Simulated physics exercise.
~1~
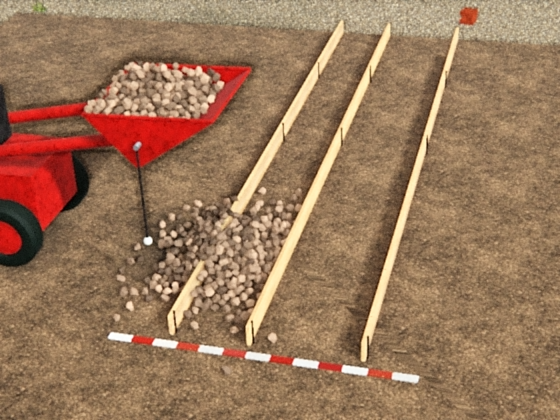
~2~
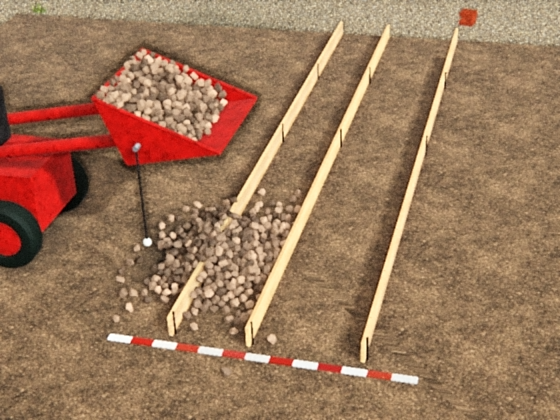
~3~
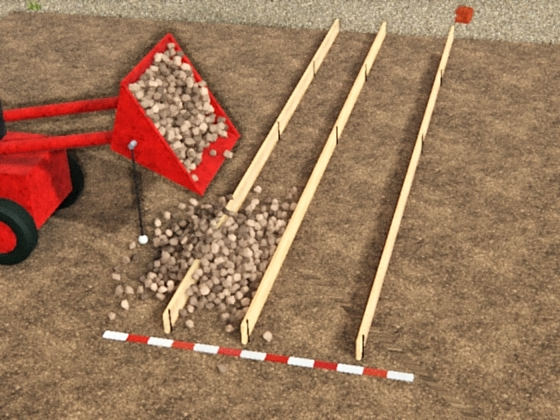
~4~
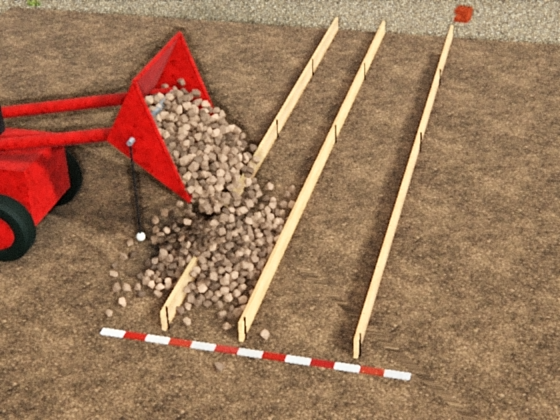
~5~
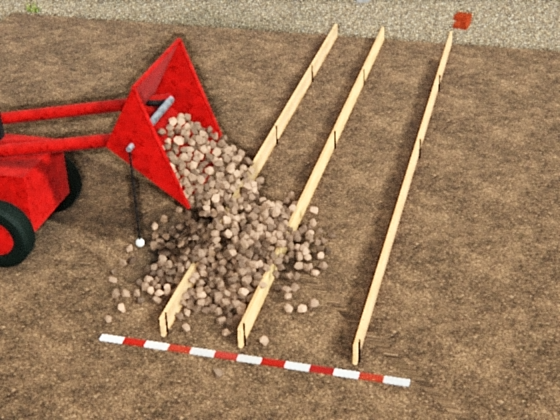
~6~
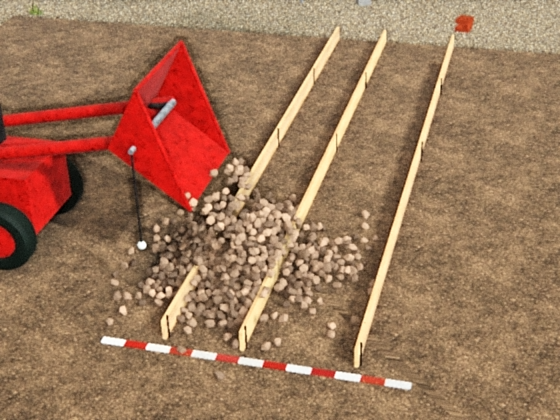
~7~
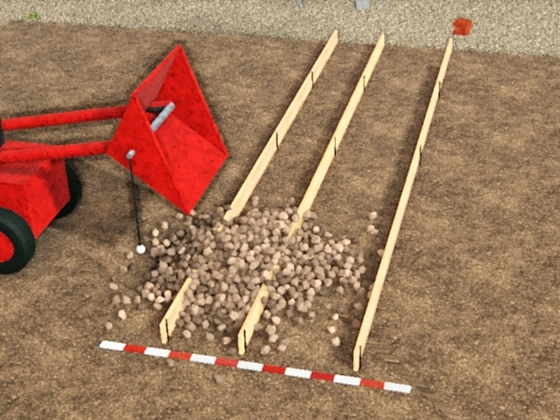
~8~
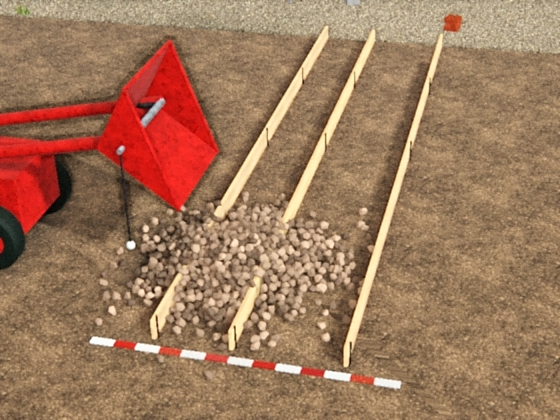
Red loader bucket tipping forward and pouring stones onto an existing pile, the heap spreading rightward over two planks before settling.
